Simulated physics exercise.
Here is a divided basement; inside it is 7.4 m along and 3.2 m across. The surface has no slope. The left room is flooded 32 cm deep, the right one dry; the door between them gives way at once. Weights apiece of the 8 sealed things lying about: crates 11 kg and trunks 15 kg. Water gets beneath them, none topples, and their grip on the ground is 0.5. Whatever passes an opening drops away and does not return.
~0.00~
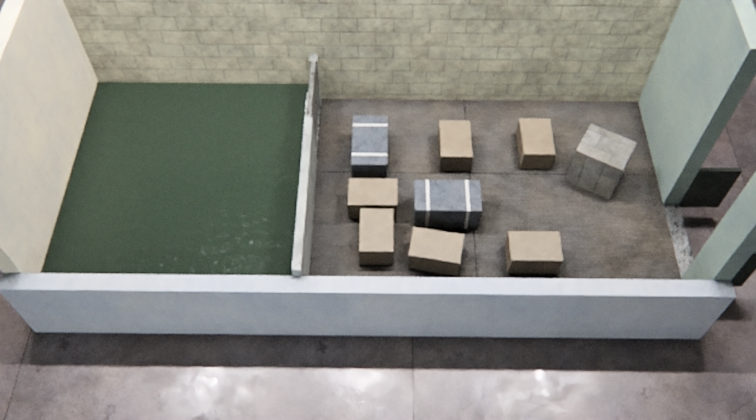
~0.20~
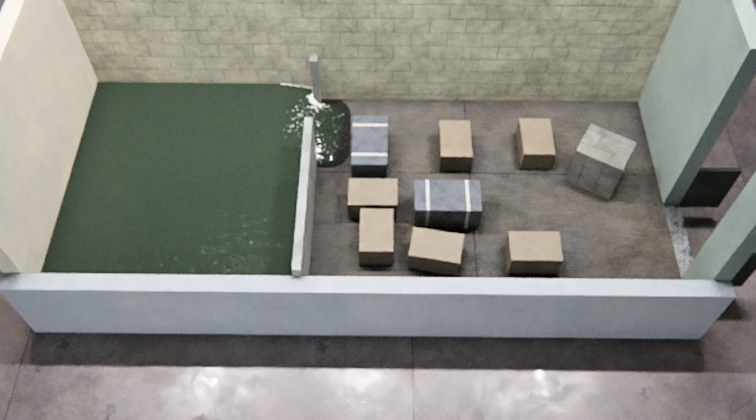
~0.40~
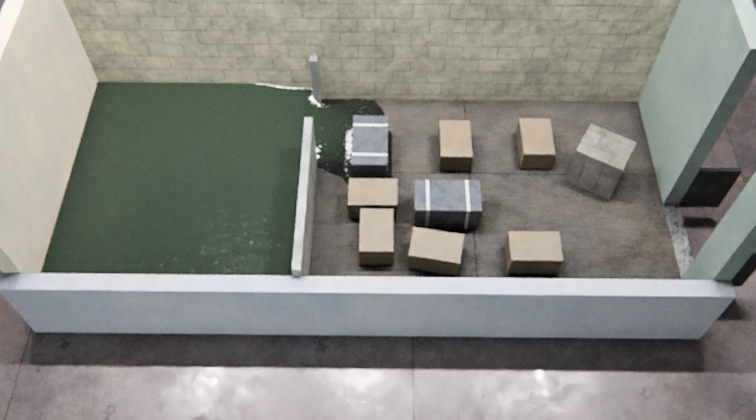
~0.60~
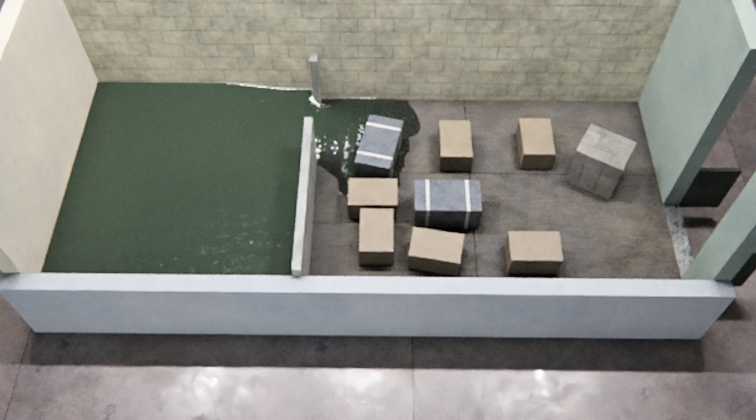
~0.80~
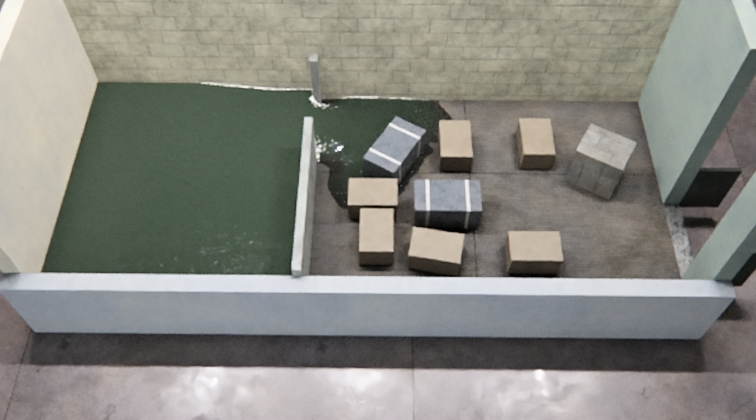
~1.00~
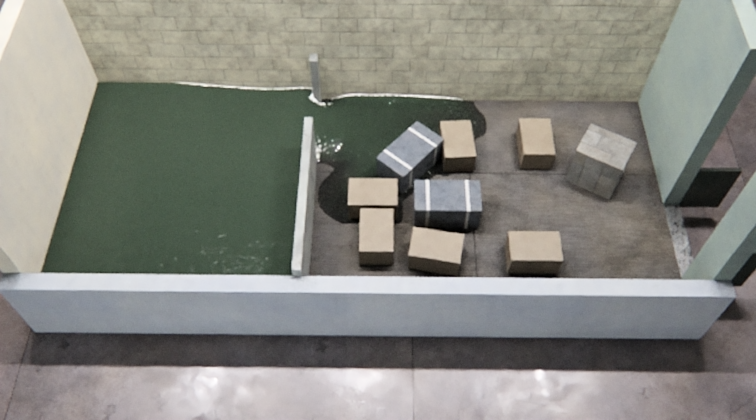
Dark green water from the left room poured through a gap in the dividing wall and spread across the right floor, turning the nearest grey trunk and pushing it right against a tan crate.
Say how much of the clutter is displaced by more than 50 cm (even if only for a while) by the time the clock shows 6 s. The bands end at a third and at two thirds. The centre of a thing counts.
That comes to one to two thirds.
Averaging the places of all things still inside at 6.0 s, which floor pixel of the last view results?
Around (498, 238).
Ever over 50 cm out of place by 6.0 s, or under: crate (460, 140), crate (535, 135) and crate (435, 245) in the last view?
In turn: More, past it, less.
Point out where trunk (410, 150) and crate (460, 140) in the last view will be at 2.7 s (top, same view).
Around (463, 173) and (536, 159).
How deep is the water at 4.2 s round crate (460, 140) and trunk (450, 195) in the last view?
Roughly 6 and 3 cm.
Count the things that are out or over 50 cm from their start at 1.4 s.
By then 1.
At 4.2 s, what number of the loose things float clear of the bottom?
At that moment 3.
After 1.4 s 1 of 8 are over 50 cm from their spots; 0 afloat.
After 2.7 s 2 of 8 are over 50 cm from their spots; 2 afloat.
After 4.2 s 3 of 8 are over 50 cm from their spots; 3 afloat.
After 6.0 s 3 of 8 are over 50 cm from their spots, and 3 have been at some point; 3 afloat.
